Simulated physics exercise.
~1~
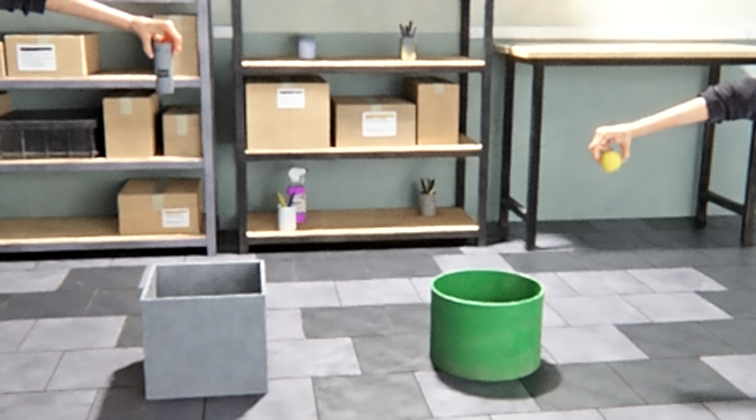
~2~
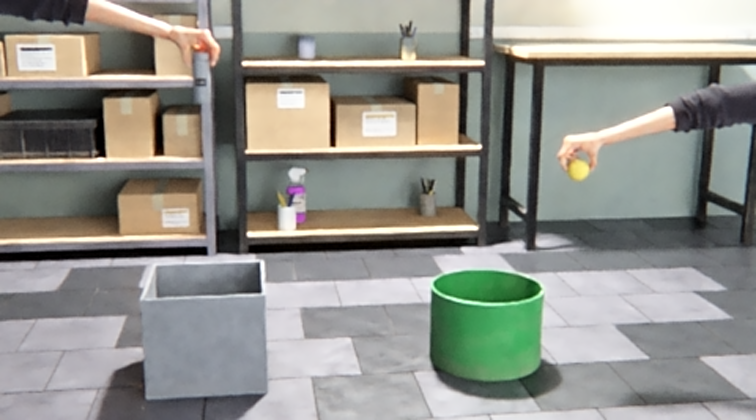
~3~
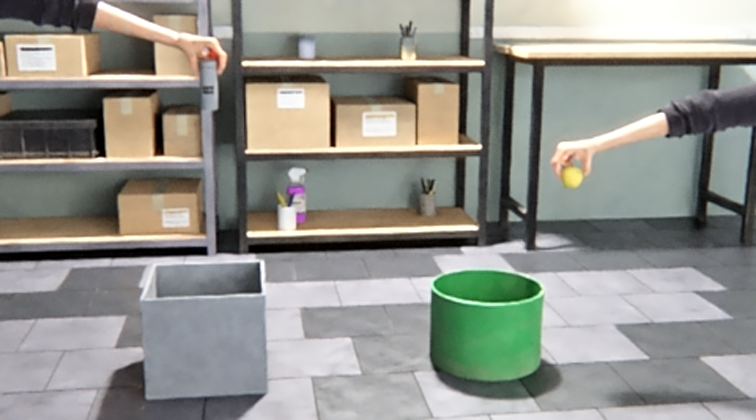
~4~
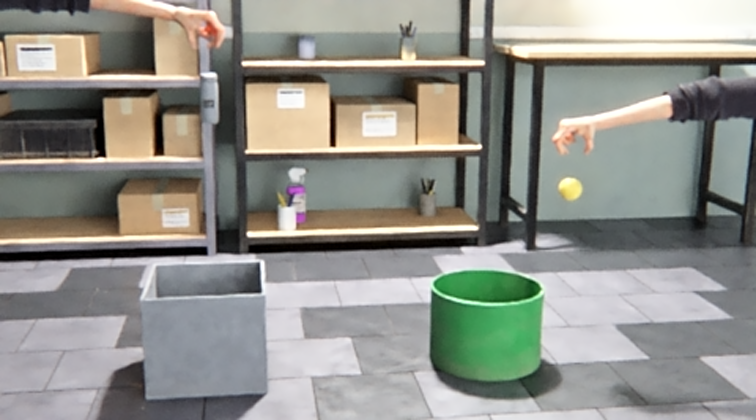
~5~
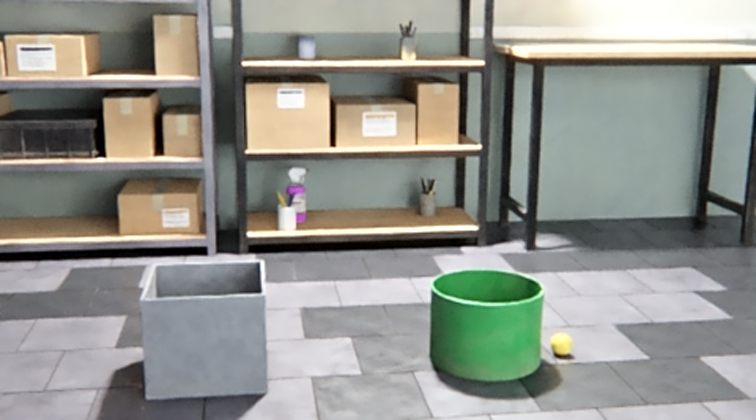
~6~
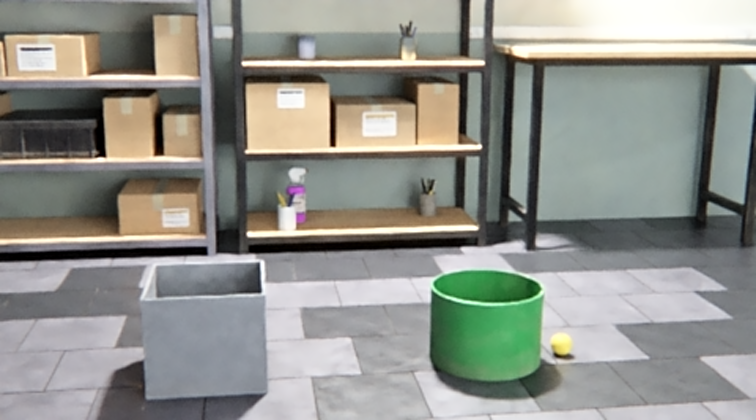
Two hands release a grey shaker into the left basket and a yellow apple outside the green bucket.
